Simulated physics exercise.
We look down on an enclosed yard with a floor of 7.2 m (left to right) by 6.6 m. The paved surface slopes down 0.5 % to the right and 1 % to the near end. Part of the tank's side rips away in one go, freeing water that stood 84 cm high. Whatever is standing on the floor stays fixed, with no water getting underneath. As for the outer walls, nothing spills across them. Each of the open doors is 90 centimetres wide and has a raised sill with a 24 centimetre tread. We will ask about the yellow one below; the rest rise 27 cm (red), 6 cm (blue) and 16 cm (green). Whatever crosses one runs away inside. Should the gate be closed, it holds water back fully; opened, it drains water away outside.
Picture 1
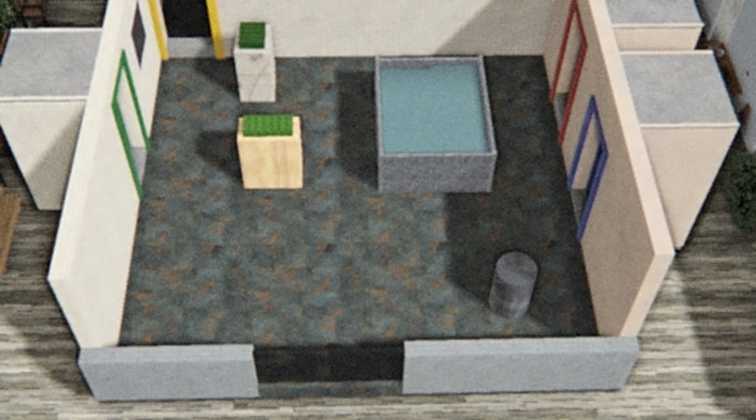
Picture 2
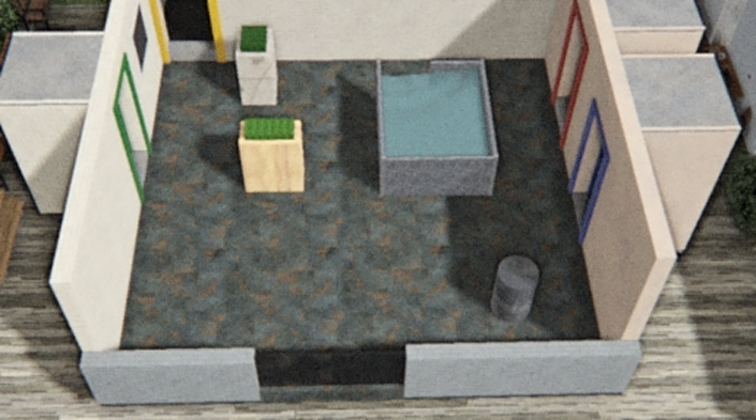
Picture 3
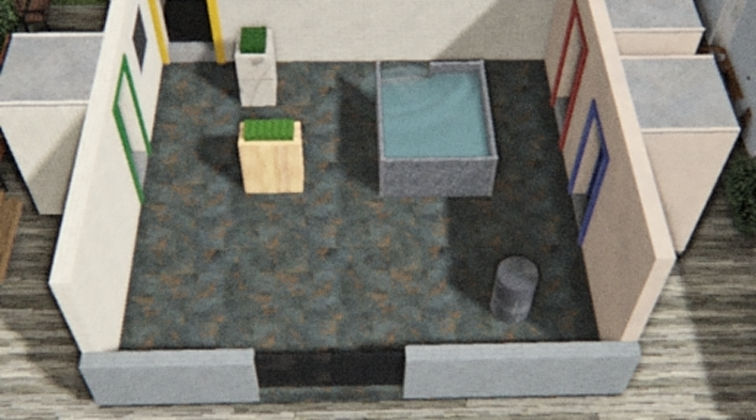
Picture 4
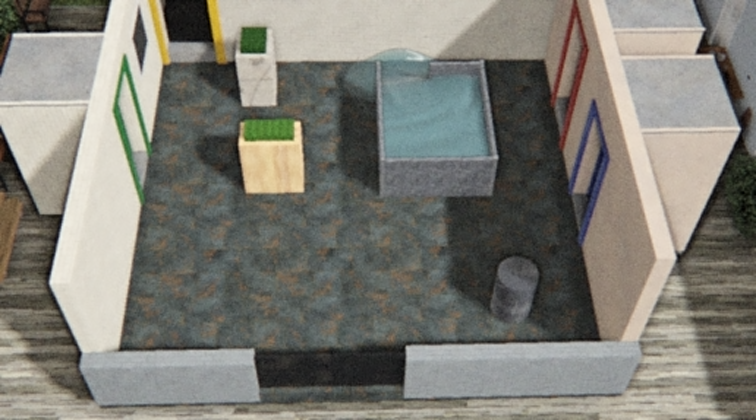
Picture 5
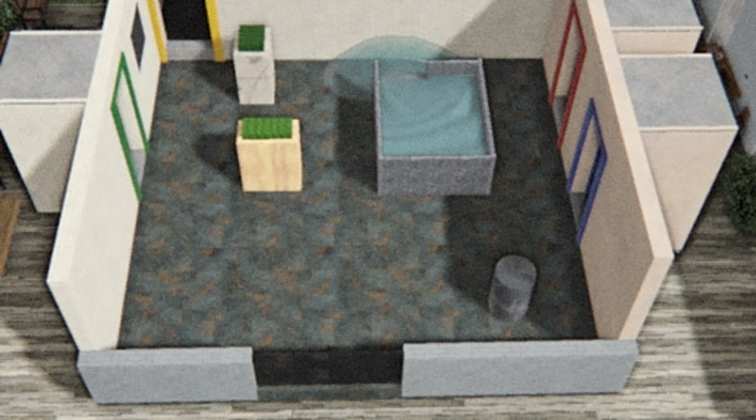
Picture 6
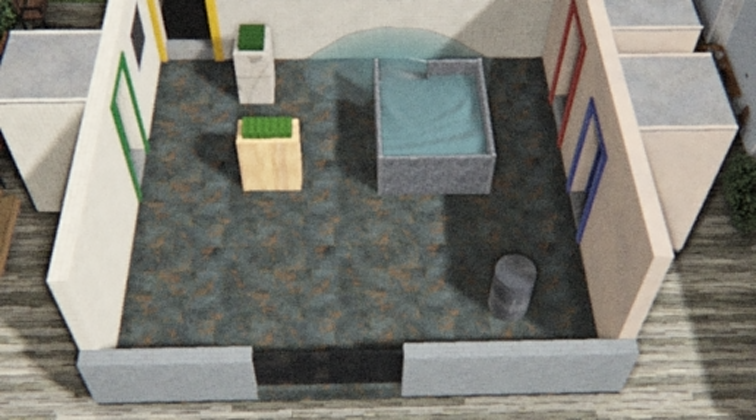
In the video, a gray tank of water stands in a walled yard with planters and a cylinder; a gap appears in its far side, the water inside ripples, and a shallow sheet spreads outward behind it along the back wall.
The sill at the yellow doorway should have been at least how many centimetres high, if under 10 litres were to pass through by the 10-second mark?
At least some 19 cm.
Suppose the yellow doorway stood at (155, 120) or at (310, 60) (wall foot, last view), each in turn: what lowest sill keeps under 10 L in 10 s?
Roughly 7.0 and 17 cm.
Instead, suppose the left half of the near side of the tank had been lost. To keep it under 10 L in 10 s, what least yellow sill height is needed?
You'd want it roughly 7.5 centimetres tall.
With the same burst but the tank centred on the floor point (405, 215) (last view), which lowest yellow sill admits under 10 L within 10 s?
Close to 14.0 cm would do it.
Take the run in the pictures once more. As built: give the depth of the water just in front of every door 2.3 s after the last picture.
Depth (cm): Red 18 / blue 5 / green 4 / yellow 16.
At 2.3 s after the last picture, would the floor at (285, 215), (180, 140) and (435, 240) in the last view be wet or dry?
So the three spots come out spared, swamped, spared, in that order.
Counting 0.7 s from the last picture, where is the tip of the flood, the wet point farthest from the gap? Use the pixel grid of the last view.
At about (190, 63).
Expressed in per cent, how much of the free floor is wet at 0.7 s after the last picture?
Some 15 in a hundred.
Then, 0.7 s after the last picture water covers 15 % of the floor, deepest (60 cm) near (392, 62); 2 cm at the yellow door, 0 litres in over its 27 cm sill.
Then, 2.3 s after the last picture water covers 40 % of the floor, deepest (35 cm) near (392, 62); 16 cm at the yellow door, 1 litre in over its 27 cm sill.
Then, 9.3 s after the last picture water covers 100 % of the floor, deepest (14 cm) near (423, 372); 5 cm at the yellow door, 2 litres in over its 27 cm sill.
At the yellow door as built, the water peaked near 16 cm, 2.3 s after the last picture.
Run again over the same 10 s with other heights there, 17 litres in over 15.5 cm, 6 litres over 21.5 cm. The limit of 10 litres is kept from about 19 cm up.
